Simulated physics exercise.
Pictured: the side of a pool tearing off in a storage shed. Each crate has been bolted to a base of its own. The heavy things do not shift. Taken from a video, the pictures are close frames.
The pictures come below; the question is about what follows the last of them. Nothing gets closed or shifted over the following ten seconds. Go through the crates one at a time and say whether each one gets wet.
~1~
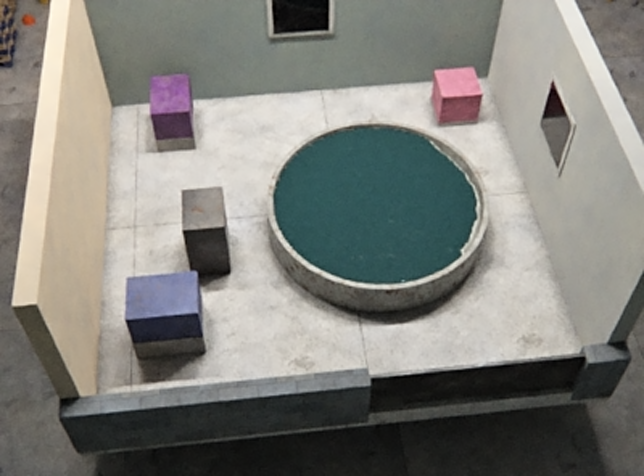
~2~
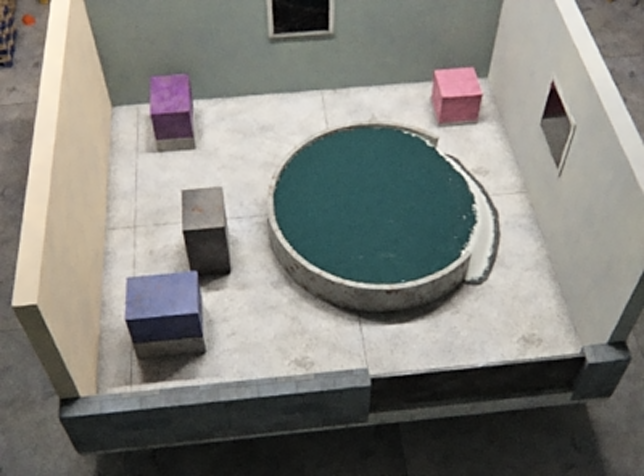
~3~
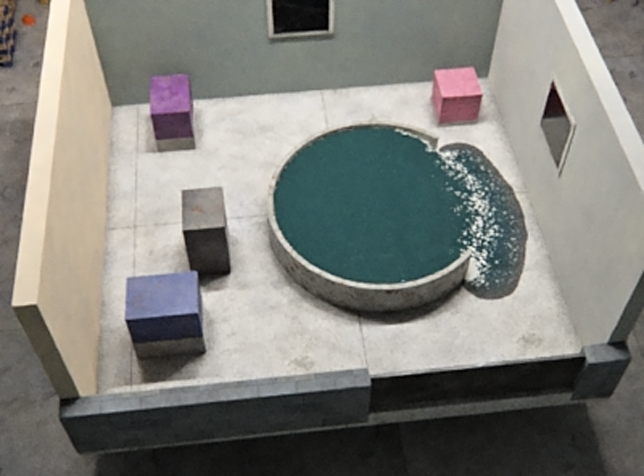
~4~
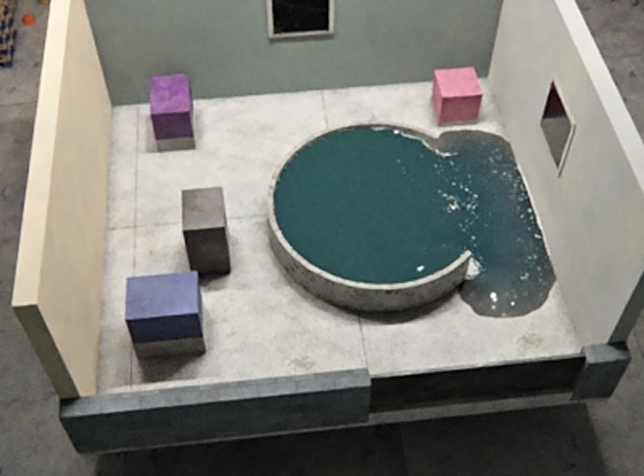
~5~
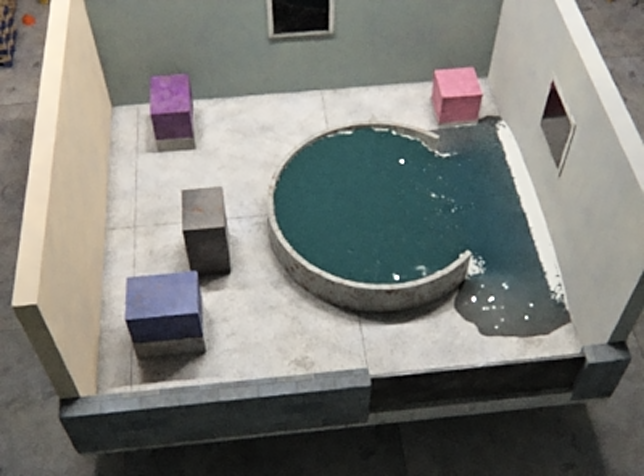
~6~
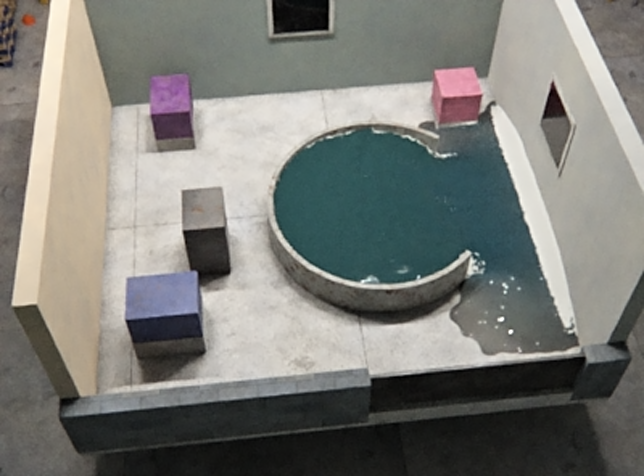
Outcome: The pink crate will meet the water, the purple crate will avoid the water, the blue crate will avoid the water.
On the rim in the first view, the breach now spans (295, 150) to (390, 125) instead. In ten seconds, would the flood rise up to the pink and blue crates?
Pink: Overtopped; blue: Not reached.
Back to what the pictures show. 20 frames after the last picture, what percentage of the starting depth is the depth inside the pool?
Estimate: Close to 40 %.
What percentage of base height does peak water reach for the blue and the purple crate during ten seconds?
Around 50 % and 80 %.
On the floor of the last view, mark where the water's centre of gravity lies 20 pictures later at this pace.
Centre: Close to (419, 219).
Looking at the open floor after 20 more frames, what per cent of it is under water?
Roughly 65 per cent.
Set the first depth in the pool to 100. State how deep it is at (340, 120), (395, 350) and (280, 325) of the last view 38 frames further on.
The three come to some 12, 20 and 8 per cent respectively.
A moment on, water covers 20 % of the floor; the pink crate water round its plinth, the purple crate not reached, the blue crate not reached.
Next, water covers 30 % of the floor; the pink crate water round its plinth, the purple crate not reached, the blue crate not reached.
Then, water covers 65 % of the floor; the pink crate water round its plinth, the purple crate water round its plinth, the blue crate water round its plinth.
Later, water covers 100 % of the floor; the pink crate water round its plinth, the purple crate water round its plinth, the blue crate water round its plinth.
In the end, water covers 100 % of the floor; the pink crate was topped, the purple crate stayed above the water, the blue crate stayed above the water.
